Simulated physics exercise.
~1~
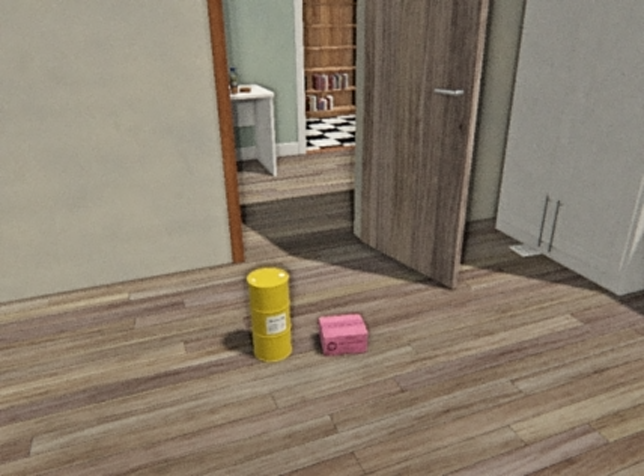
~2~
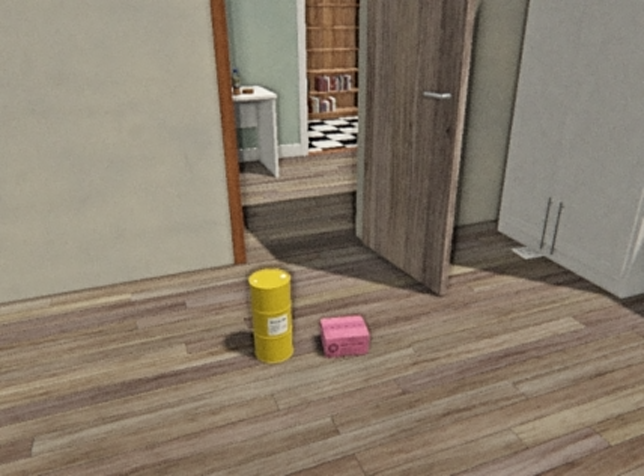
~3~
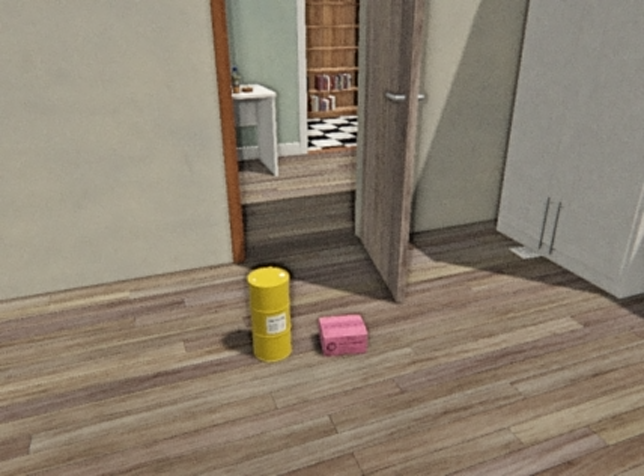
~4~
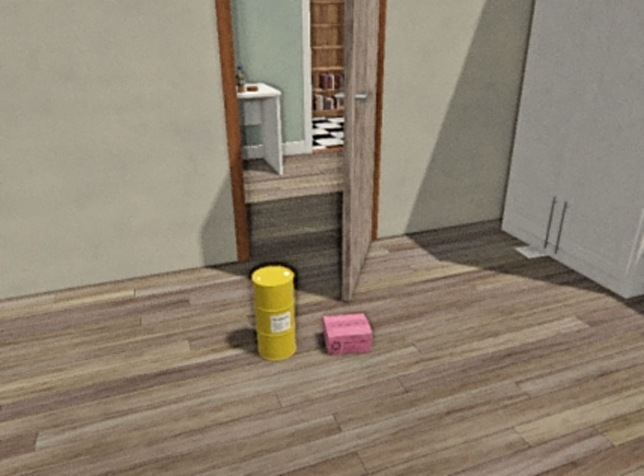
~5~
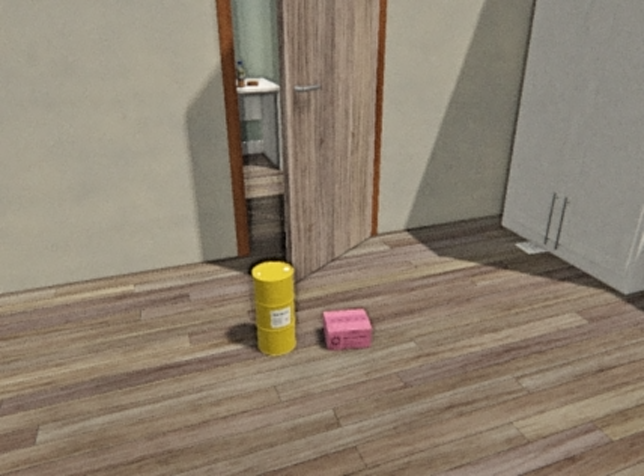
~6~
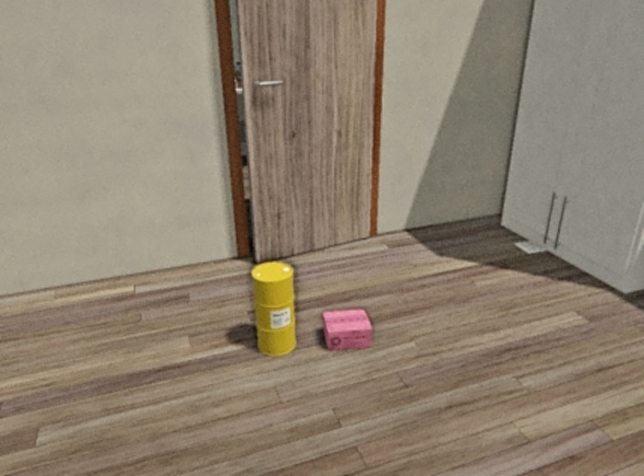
In a room with a wooden floor, a wooden door stood wide open behind a yellow canister and a pink box, then swung steadily leftward towards its frame, hiding the room beyond until only a narrow gap showed, while both objects stayed put.
